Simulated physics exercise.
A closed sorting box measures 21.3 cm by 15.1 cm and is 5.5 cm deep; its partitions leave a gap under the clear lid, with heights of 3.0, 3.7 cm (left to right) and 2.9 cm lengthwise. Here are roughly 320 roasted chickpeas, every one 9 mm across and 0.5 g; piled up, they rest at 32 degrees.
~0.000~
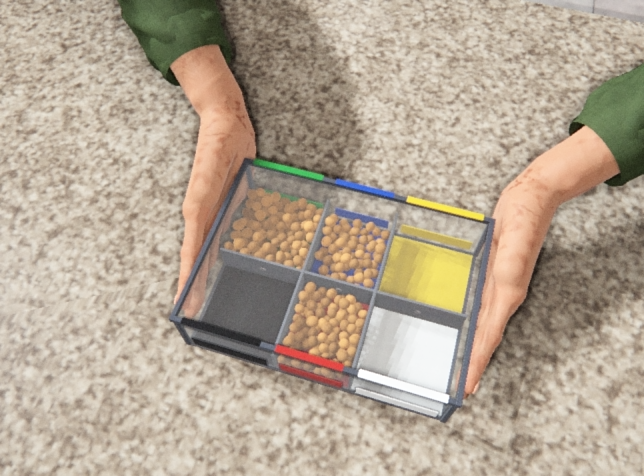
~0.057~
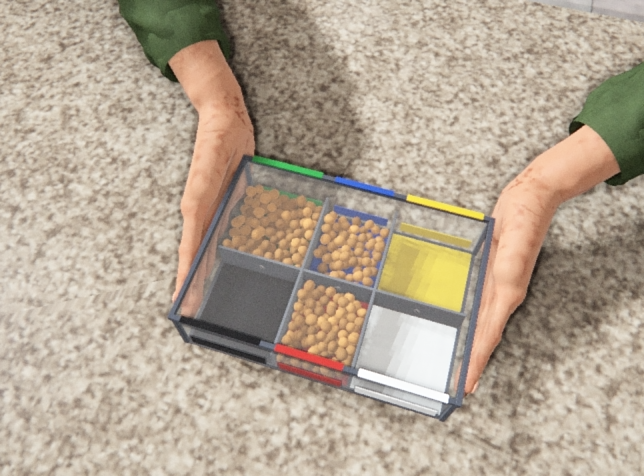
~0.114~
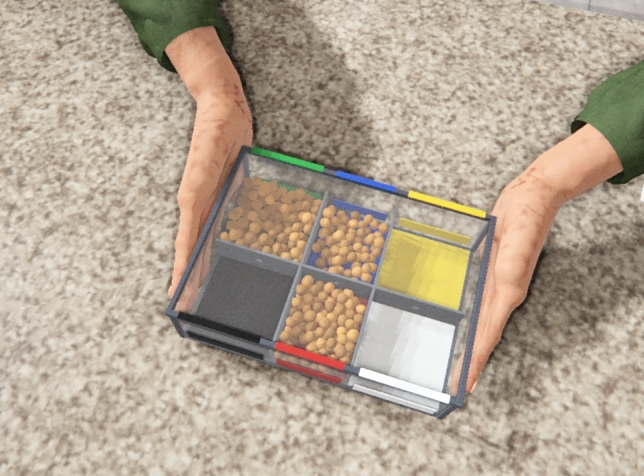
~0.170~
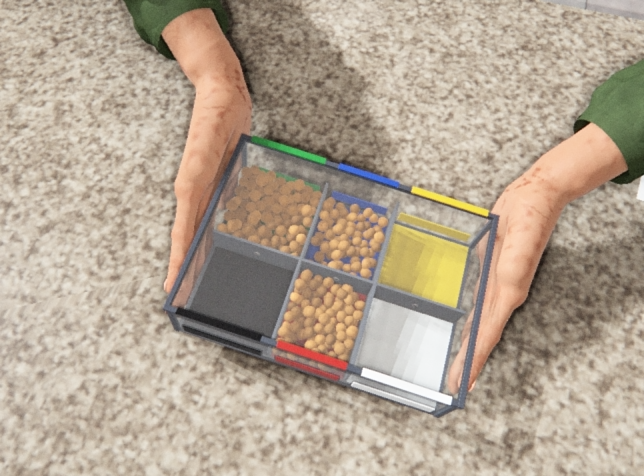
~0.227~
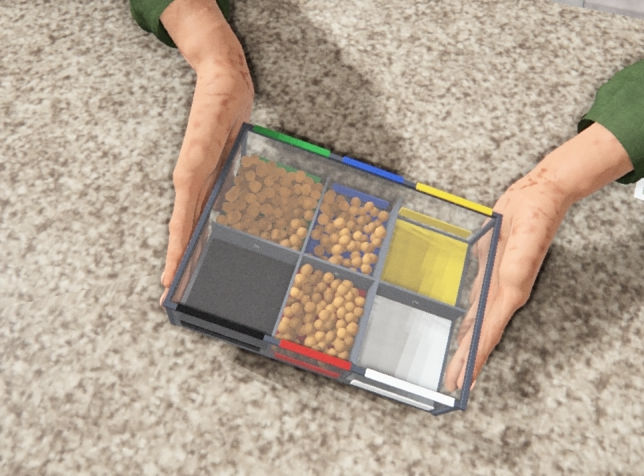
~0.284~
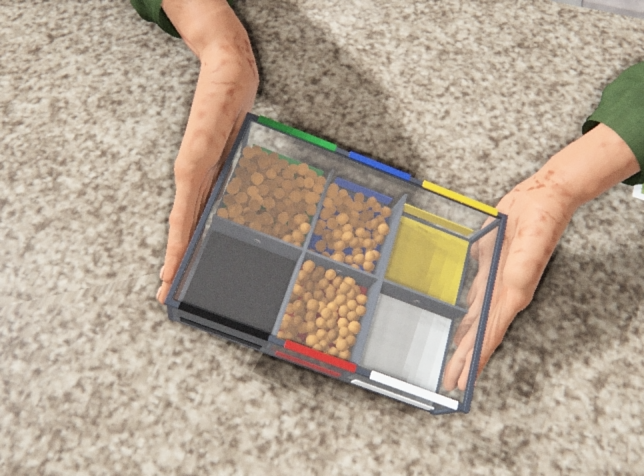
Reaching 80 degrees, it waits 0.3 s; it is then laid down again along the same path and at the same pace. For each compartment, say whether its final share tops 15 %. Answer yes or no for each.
Red: Yes, blue: Yes, green: Yes, yellow: No, white: Yes, black: No.
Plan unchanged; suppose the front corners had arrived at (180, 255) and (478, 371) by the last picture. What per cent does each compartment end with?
Each compartment ends with this per cent: Red 20, blue 30, green 40, yellow 15, white 0 and black 0.
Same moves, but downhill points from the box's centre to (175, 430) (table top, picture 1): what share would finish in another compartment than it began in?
Some 35 per cent.
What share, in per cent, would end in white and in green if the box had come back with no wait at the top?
In that case white 20; green 20.
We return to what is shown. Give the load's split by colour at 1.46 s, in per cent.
Red 30 %, blue 25 %, green 30 %, yellow 0 %, white 15 %, black 0 %.
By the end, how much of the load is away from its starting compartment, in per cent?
My estimate is some 30 per cent.
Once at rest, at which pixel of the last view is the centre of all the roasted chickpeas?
After settling, the middle sits near (343, 300).
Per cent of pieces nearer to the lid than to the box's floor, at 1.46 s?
Share: Approx. 30 %.
Then, at 1.46 s, tilt 80 degrees; red 30 %, blue 25 %, green 30 %, white 15 %.
Then, at 2.25 s, tilt 40 degrees; red 30 %, blue 20 %, green 25 %, white 25 %.
Then, at 3.06 s, tilt 0 degrees; red 30 %, blue 20 %, green 25 %, white 25 %.
In the end, at 3.6 s, red 30 %, blue 20 %, green 25 %, yellow 0 %, white 25 %, black 0 %.
